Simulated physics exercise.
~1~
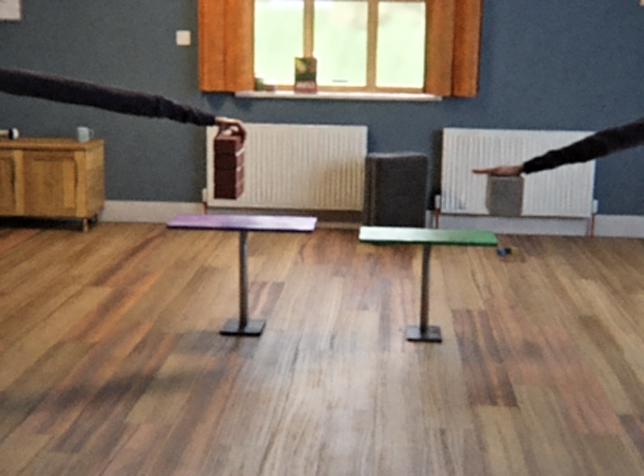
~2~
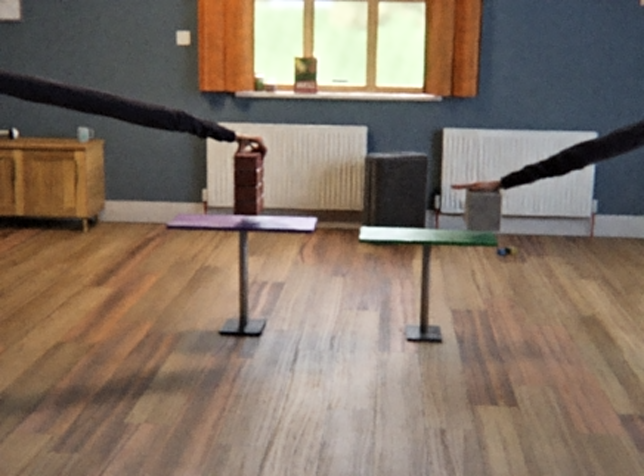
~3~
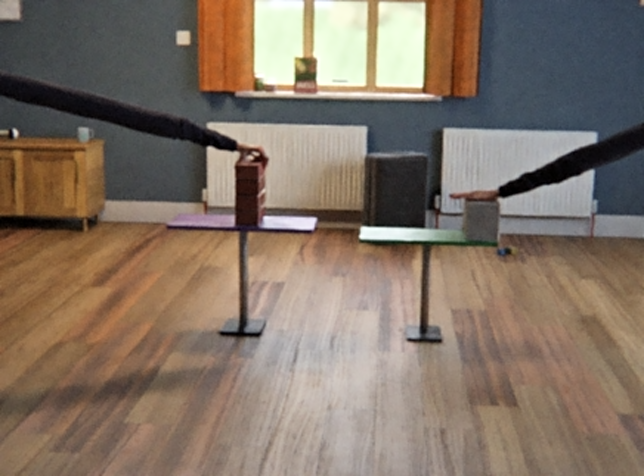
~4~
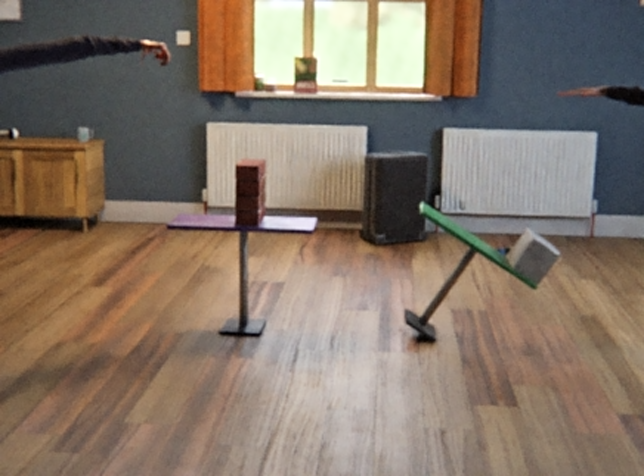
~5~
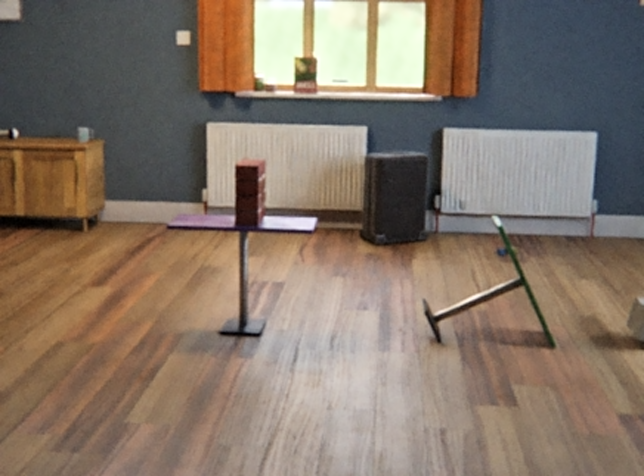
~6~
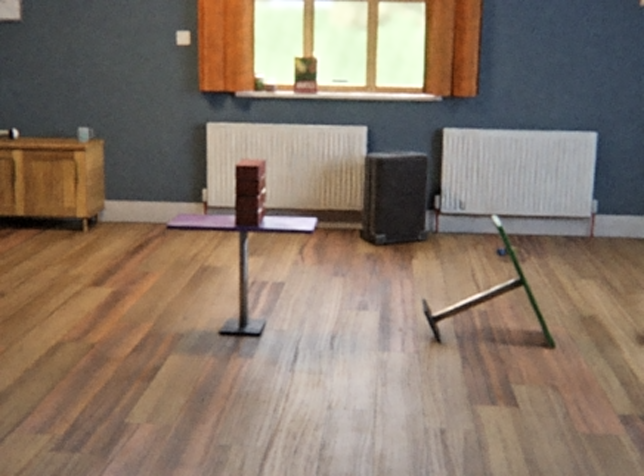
Two hands release bricks and a grey slab; the green table topples, the purple stand holds.
